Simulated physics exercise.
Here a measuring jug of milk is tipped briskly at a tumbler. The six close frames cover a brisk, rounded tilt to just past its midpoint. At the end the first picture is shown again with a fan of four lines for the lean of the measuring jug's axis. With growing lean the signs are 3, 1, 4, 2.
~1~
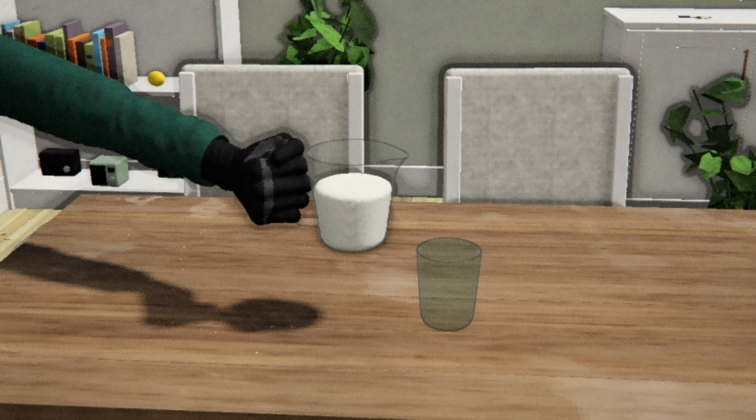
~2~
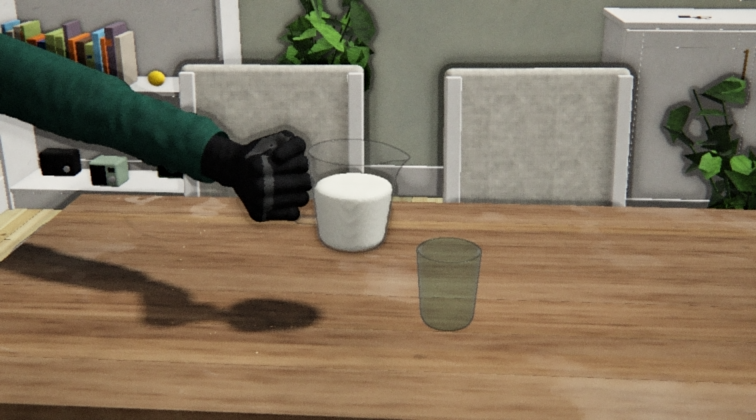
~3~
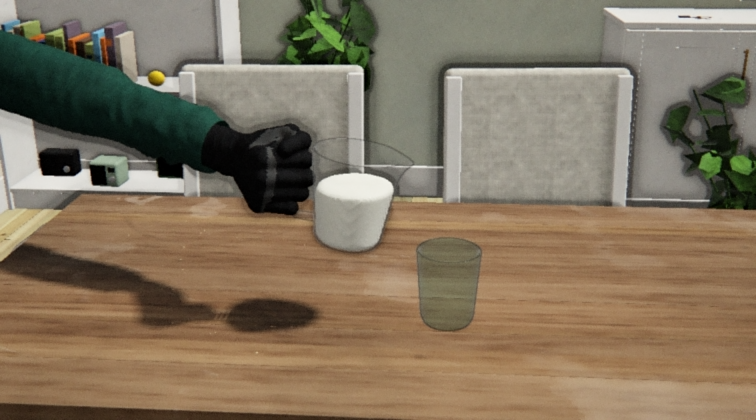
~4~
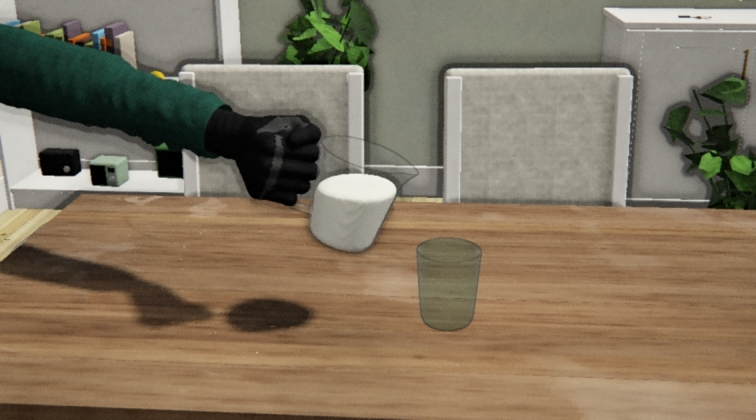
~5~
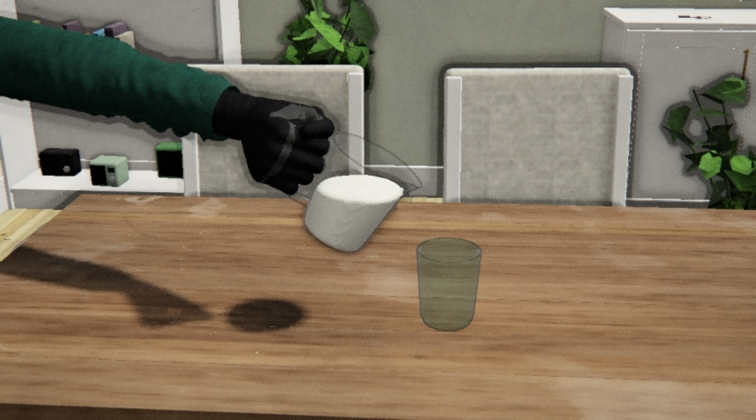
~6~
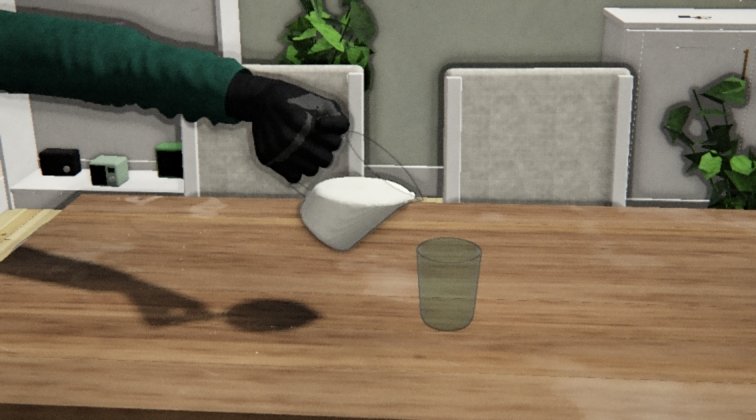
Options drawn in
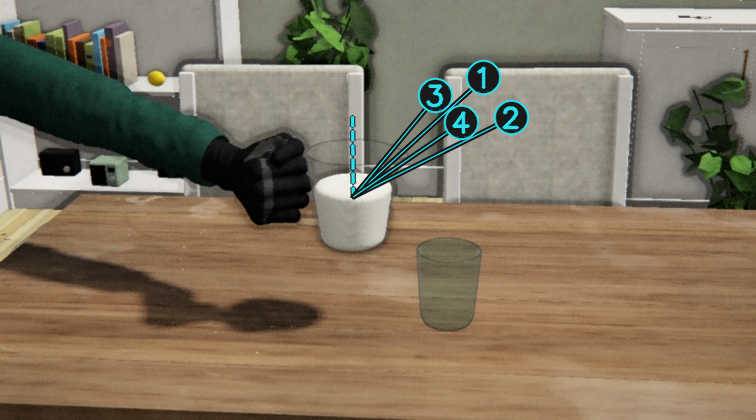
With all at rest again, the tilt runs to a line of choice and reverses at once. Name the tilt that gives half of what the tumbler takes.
2 beats the others.
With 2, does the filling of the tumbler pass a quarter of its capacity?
Yes.
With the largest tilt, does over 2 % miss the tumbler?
No.
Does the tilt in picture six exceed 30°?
Yes.
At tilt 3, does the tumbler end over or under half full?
Under.
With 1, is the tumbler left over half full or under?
Under.
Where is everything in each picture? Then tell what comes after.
Upright, lip at (407, 155); rim of the tumbler round (449, 249); nothing has left yet.
Tipped about 2°, lip at (409, 157); nothing has left yet.
Tipped about 8°, lip at (413, 163); nothing has left yet.
Tipped about 17°, lip at (417, 173); nothing has left yet.
Tipped about 28°, lip at (421, 185); nothing has left yet.
Tipped about 40°, lip at (422, 198); nothing has left yet.
On the marked copy, 1 at (471, 89); 2 at (496, 125); 3 at (425, 109); 4 at (447, 132).
For tilt 1, the tumbler ends with about 11 % of what it can hold.
For tilt 2, the tumbler ends with about 48 % of what it can hold.
For tilt 3, the tumbler ends with about 2 % of what it can hold.
For tilt 4, the tumbler ends with about 27 % of what it can hold.
